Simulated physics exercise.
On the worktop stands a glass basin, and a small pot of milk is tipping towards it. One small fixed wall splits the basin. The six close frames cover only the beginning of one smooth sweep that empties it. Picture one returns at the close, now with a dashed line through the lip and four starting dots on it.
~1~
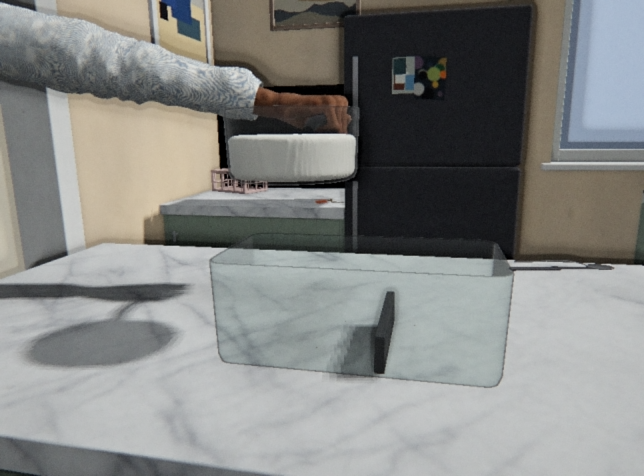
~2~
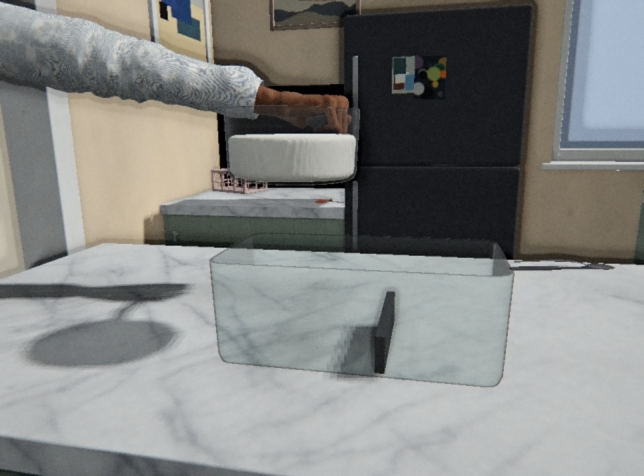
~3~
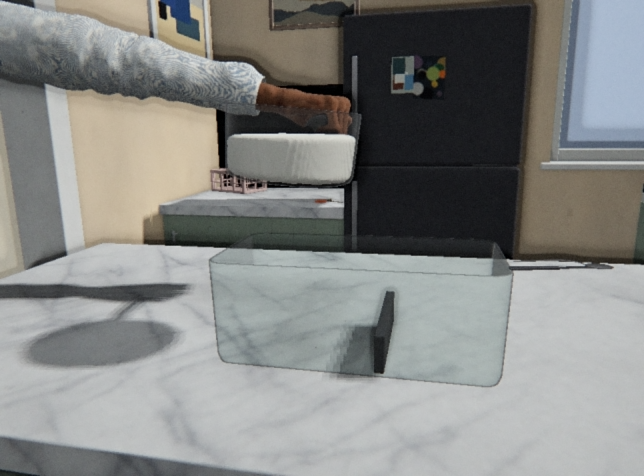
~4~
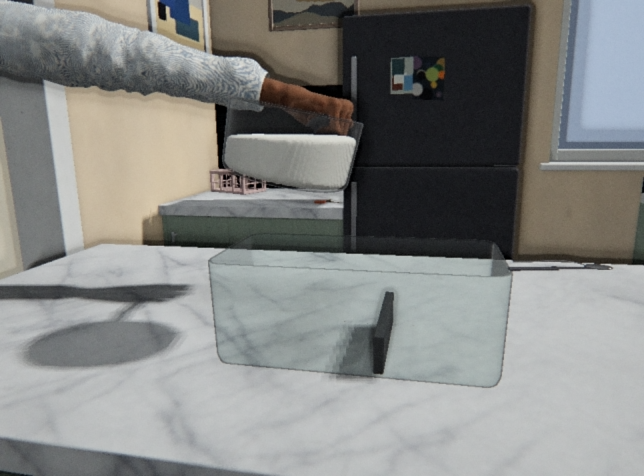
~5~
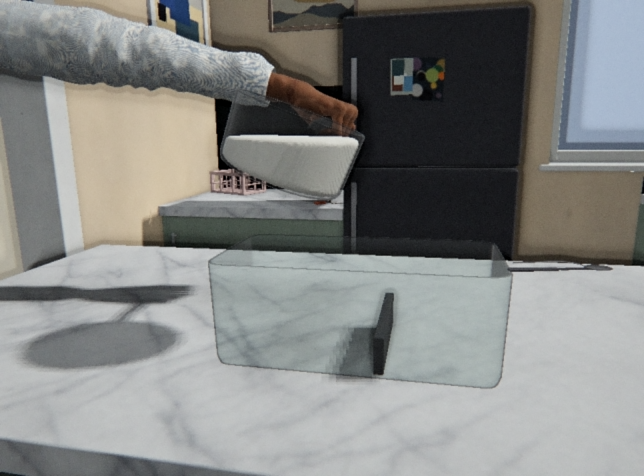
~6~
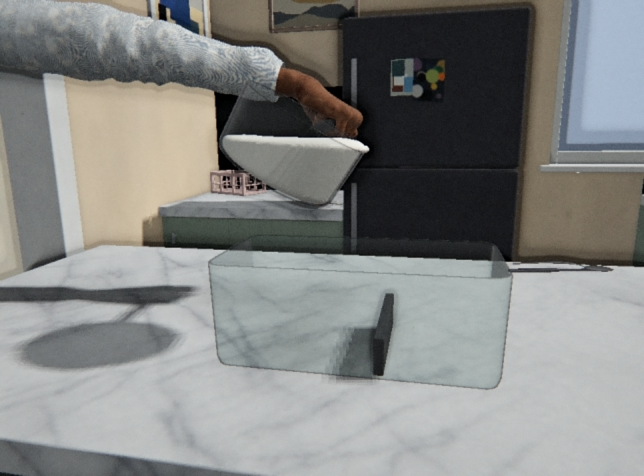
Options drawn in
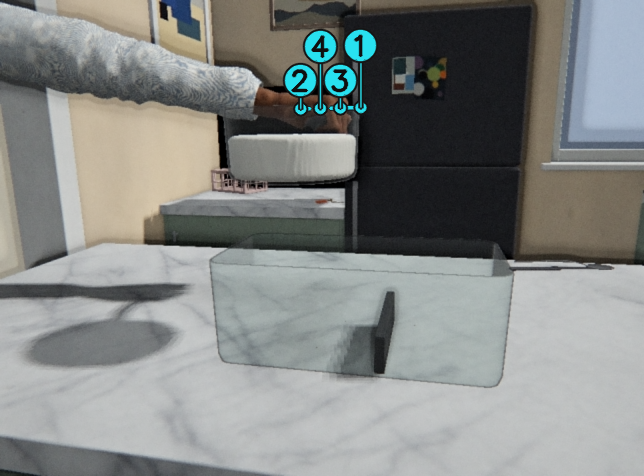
A hand held a small clear pot of milk above a glass basin on a marble worktop, still at first, then tilted it steadily to the right until the milk reached the lip.
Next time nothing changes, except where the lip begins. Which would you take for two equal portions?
Best: 3.
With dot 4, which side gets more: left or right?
The left one.
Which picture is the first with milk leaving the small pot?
In picture 6.
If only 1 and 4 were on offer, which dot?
Dot 1.
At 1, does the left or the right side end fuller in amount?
The right one.
On the marked copy, 1 at (360, 107); 2 at (300, 108); 3 at (340, 108); 4 at (320, 108).
If 1 is chosen, about 32 % ends left of the wall and 68 % right of it.
If 2 is chosen, about 96 % ends left of the wall and 4 % right of it.
If 3 is chosen, about 51 % ends left of the wall and 49 % right of it.
If 4 is chosen, about 77 % ends left of the wall and 22 % right of it.
